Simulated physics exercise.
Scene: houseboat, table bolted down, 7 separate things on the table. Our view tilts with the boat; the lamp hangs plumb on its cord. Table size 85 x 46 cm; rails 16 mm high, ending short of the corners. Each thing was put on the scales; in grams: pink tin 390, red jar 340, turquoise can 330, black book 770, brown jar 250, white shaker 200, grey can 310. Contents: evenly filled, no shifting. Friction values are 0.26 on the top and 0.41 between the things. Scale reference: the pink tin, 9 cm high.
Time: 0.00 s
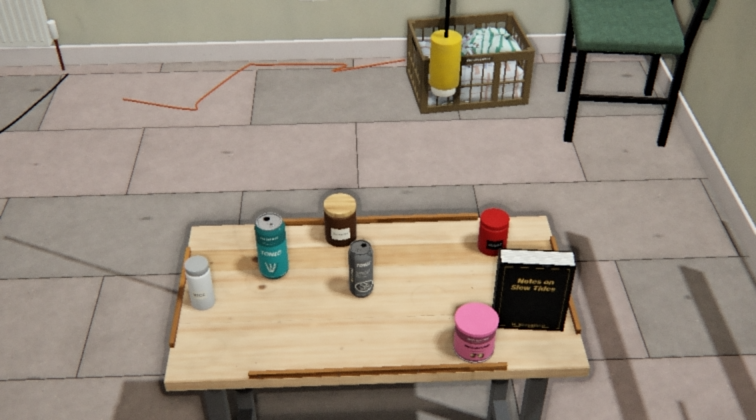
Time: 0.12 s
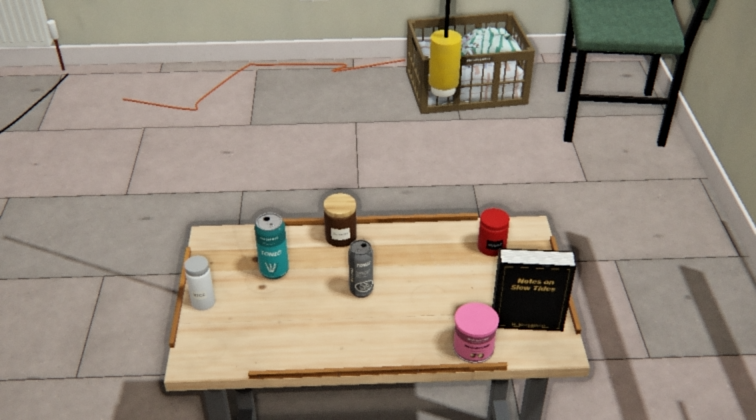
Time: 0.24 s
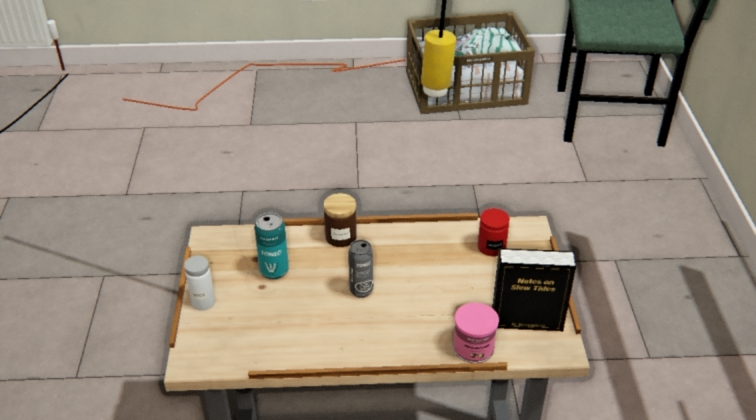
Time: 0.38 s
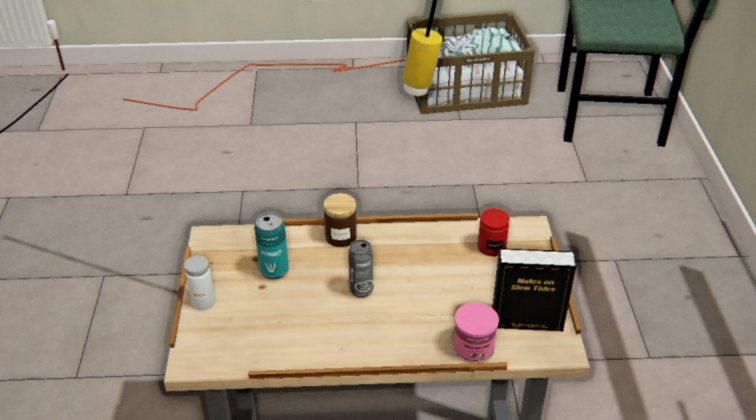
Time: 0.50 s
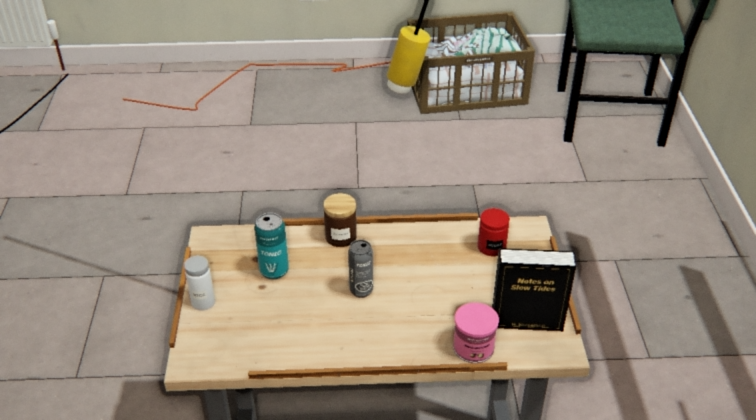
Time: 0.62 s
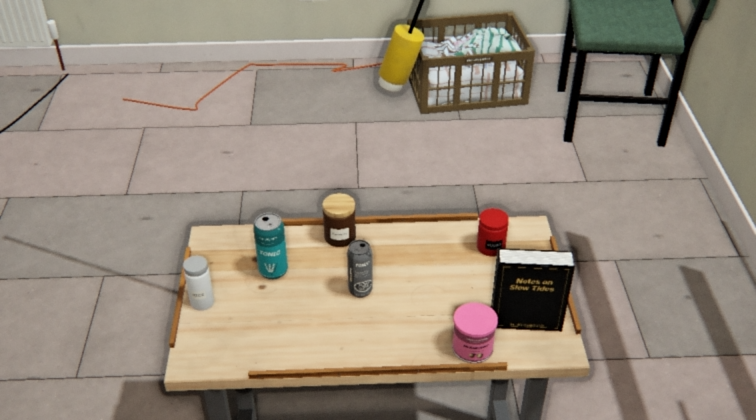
In a room with a laundry basket and a green chair, a hanging yellow lamp swung steadily to the left, while the cans, jars, pink tin and black book on the wooden table barely moved.
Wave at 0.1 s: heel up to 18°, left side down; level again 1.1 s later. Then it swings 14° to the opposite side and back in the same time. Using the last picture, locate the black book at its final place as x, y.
Final place of the black book: (514, 292).
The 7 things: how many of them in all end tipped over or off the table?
I count 0.
After 0.72 s, boat heeled 17°, left side down.
After 0.82 s, boat heeled 14°, left side down; black book slid 2 cm near (521, 291); white shaker slid 2 cm; grey can slid 2 cm.
After 0.92 s, boat heeled 9°, left side down; black book slid 3 cm near (516, 291); grey can slid 3 cm; turquoise can slid 3 cm.
After 1.02 s, boat heeled 4°, left side down; black book slid 4 cm near (514, 292); grey can slid 4 cm; turquoise can slid 3 cm.
At rest (2.8 s), all 7 in place, give or take 5 cm. In the last view, black book near (514, 292).
